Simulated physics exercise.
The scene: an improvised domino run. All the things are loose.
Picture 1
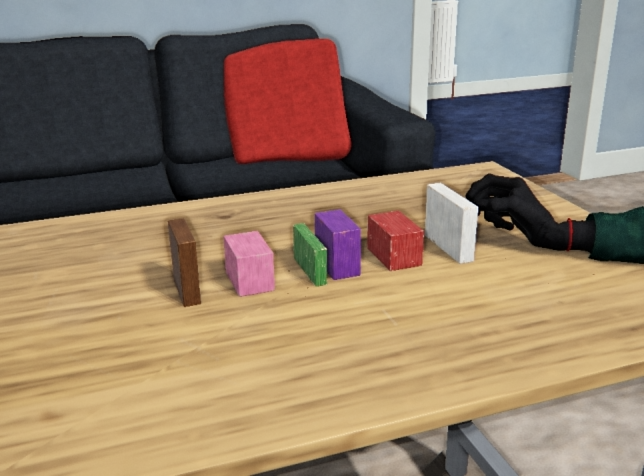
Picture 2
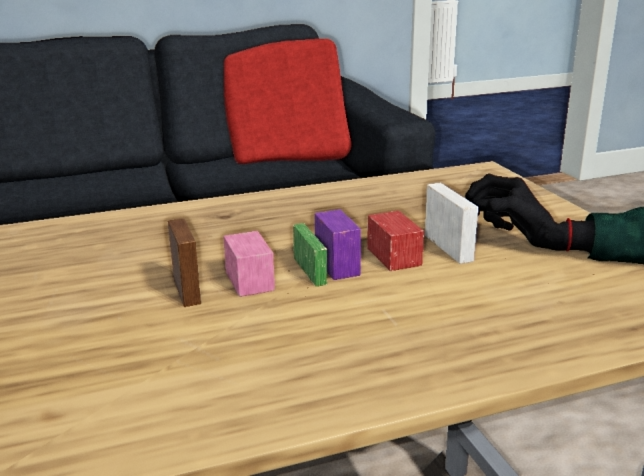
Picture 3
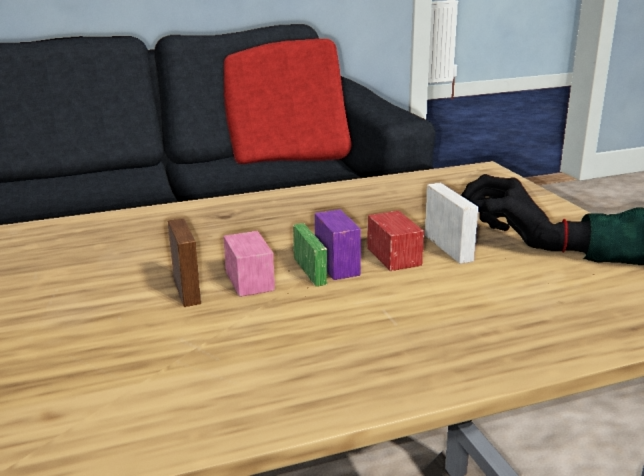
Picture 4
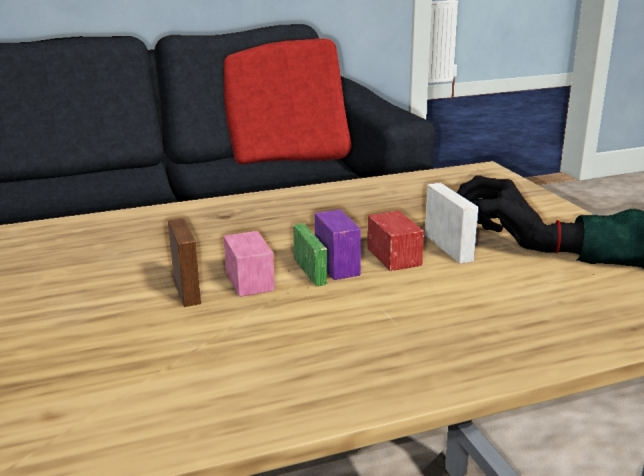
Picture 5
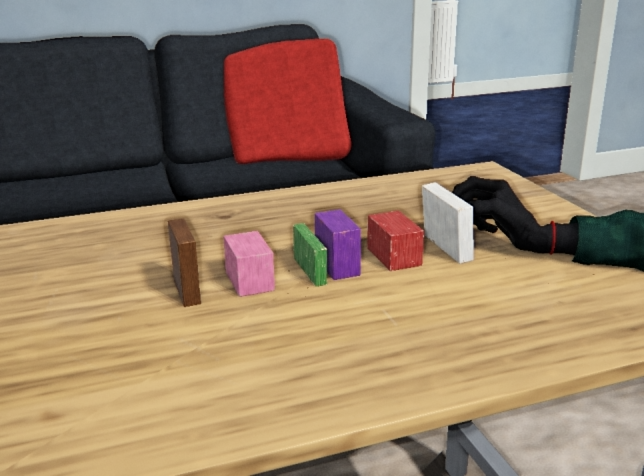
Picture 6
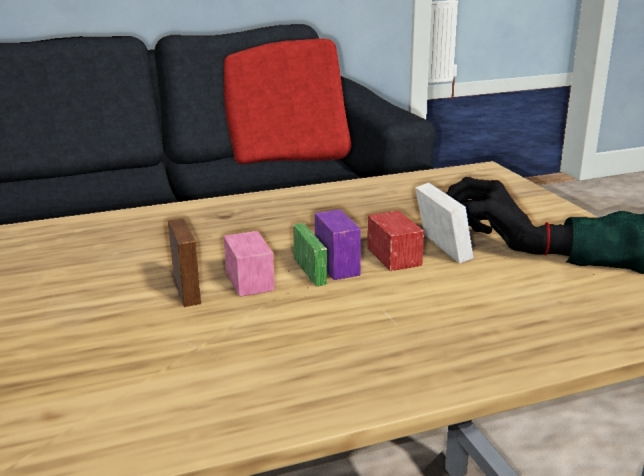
Six upright blocks and boards stand in a loose row across a light wooden table, seen from slightly above, with a dark sofa, a red cushion and a pale blue wall behind. From left to right they are brown, pink, green, purple, red and white, with a black hand in a dark green sleeve at the right. The hand edges left against the white block, which begins leaning left toward the red one, while the others and the camera stay still.
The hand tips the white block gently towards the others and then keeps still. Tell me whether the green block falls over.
The green block stays upright.
Then, 0.10 s on from there, white block 24° over.
Then, 0.20 s on from there, white block 42° over.
Then, 0.70 s on from there, white block 43° over.
In the end, all 4 unmoved. At the end, from the last picture's camera, green block near (310, 254).
